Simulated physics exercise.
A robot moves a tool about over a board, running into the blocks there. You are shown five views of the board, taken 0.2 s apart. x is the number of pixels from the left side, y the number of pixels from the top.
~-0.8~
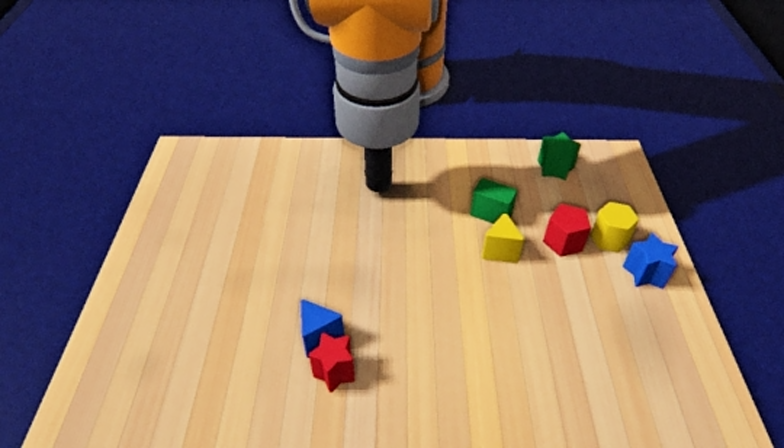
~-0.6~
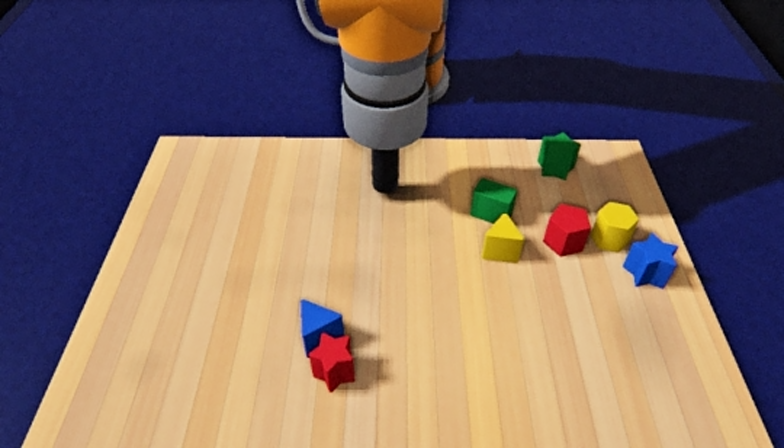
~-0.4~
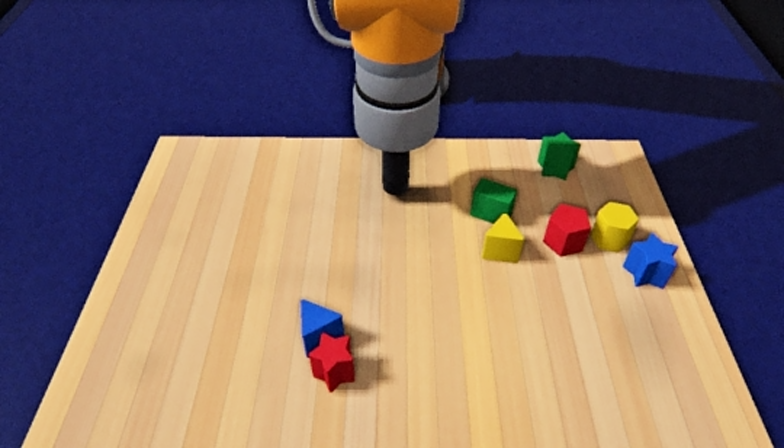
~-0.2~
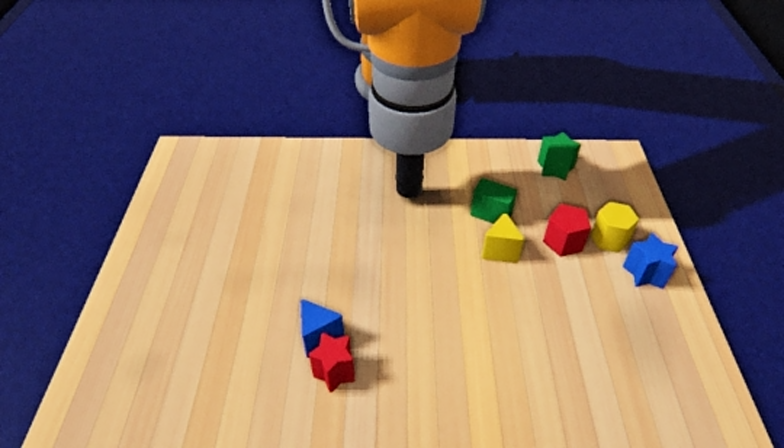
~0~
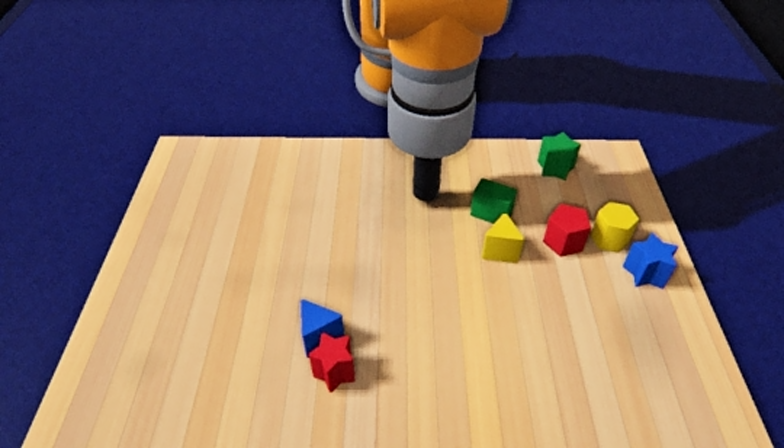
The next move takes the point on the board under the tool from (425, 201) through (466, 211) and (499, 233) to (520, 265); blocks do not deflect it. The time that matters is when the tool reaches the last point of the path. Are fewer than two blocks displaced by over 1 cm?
In short: No.
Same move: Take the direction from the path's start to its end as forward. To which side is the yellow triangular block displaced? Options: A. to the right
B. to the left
Correct choice: A.
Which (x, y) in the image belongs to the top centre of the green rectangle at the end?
At pixel (533, 198).
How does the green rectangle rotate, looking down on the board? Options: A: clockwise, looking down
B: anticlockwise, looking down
The answer is B.
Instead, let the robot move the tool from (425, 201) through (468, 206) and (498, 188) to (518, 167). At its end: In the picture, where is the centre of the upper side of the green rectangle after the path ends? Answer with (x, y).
If I read the scene right, the answer is (517, 192).
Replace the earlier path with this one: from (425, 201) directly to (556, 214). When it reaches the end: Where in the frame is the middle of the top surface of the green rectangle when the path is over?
I'd expect the centre of its top face to be at (589, 212).
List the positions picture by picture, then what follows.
The first picture shows tool tip at (379, 184); block tops, green rectangle at (496, 190); yellow triangular block at (505, 228); red five-sided block at (571, 218).
The second picture shows tool at (386, 186); blocks unchanged.
The third picture shows tool at (396, 188); blocks unchanged.
The fourth picture shows tool at (409, 190); blocks unchanged.
The fifth picture shows tool at (426, 193); green rectangle at (496, 190); yellow triangular block at (505, 228); red five-sided block at (571, 218).
The first path, step by step. One third of the way, tool at (467, 204); green rectangle at (503, 191).
Two thirds of the way, tool at (501, 227); green rectangle at (533, 198), turned 60° anticlockwise; yellow triangular block at (507, 234), turned 15° clockwise.
At the end, tool at (522, 258); green rectangle at (533, 198), turned 60° anticlockwise; yellow triangular block at (508, 256), turned 100° clockwise; red five-sided block in place.
